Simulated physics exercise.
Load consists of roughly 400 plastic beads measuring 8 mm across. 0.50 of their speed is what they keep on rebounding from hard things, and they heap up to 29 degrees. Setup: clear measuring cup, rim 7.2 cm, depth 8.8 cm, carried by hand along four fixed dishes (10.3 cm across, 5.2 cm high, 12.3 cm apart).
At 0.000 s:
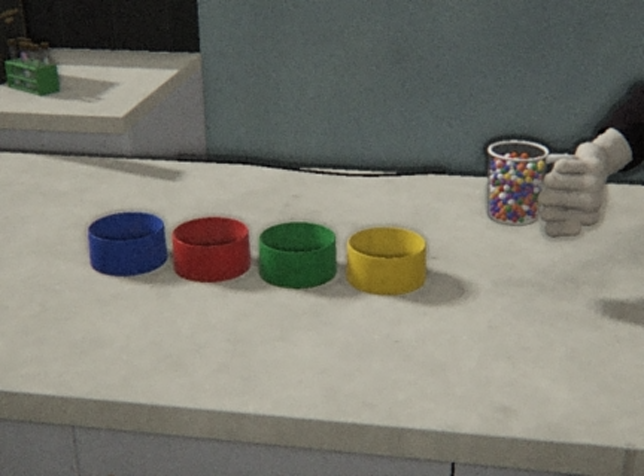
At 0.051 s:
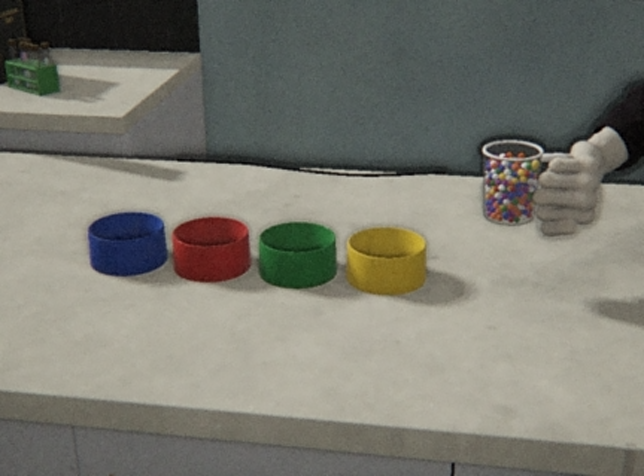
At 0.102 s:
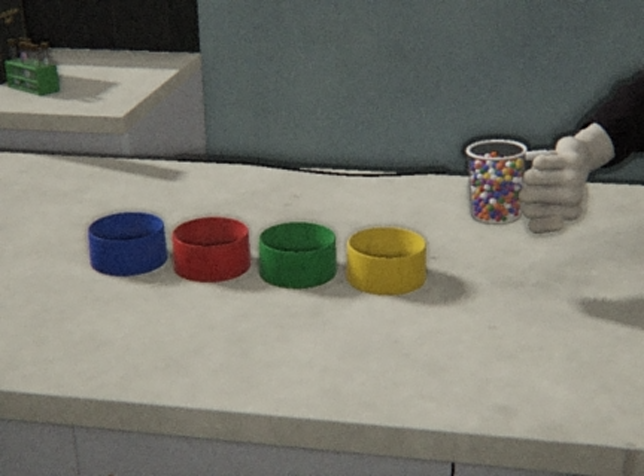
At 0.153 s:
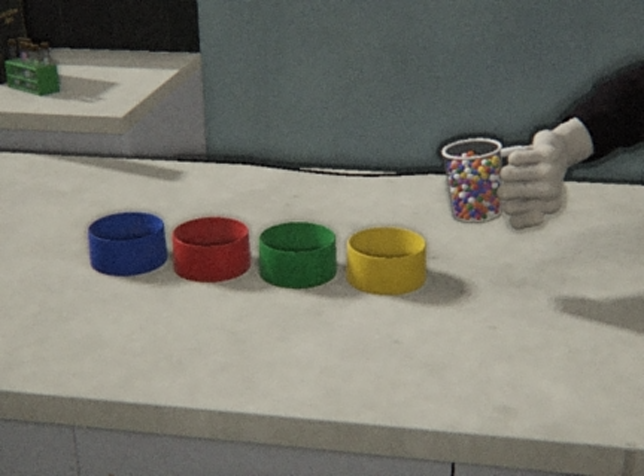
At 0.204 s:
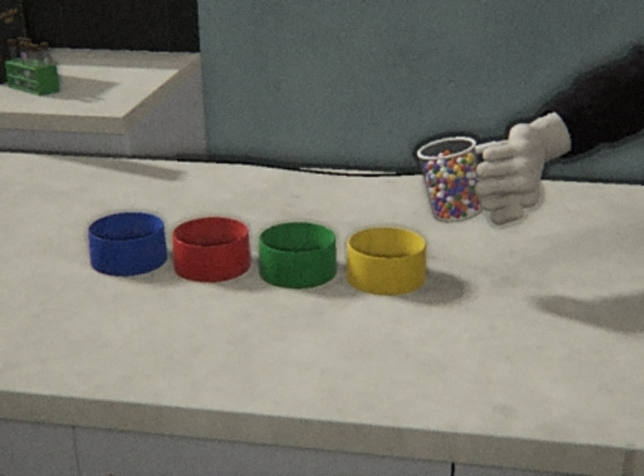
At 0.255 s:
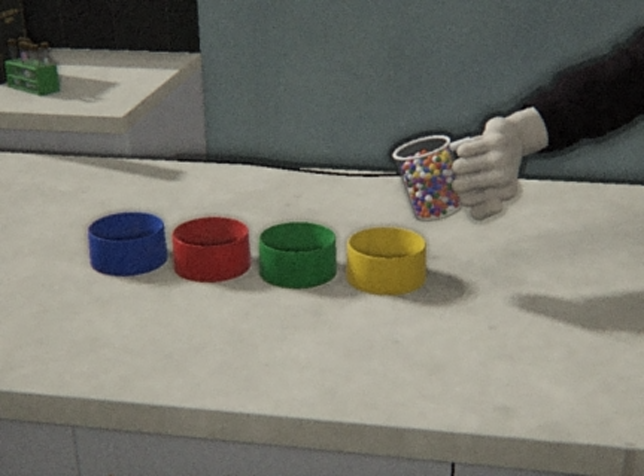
On a pale countertop with blue, red, green and yellow dishes in a row, a gloved hand moved a clear cup of colorful beads leftward, gradually tilting it toward the dishes.
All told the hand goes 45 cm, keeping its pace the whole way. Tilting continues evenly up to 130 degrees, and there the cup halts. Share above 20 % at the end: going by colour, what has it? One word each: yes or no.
Red: No; blue: Yes; green: No; yellow: No; counter: No.
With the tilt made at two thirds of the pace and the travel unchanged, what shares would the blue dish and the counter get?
Result - blue dish: 100; counter: 0.
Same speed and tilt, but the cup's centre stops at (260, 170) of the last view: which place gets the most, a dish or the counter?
The largest share goes to red.
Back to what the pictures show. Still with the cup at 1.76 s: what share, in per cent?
Roughly 0 per cent.
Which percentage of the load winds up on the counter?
Some 5 in a hundred.
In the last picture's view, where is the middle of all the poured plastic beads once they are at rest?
Centre at rest, approx.: (130, 246) px.
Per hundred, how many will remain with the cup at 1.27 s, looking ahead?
About 70 per cent.
Then, at 0.87 s, tilt 71 degrees; cup holds 100 %.
After 1.27 s, tilt 105 degrees; cup holds 70 %, blue 30 %.
After 1.76 s, tilt 130 degrees; cup holds 0 %, blue 95 %.
By 2.4 s all is still; red 0 %, blue 95 %, green 0 %, yellow 0 %, counter 5 %.
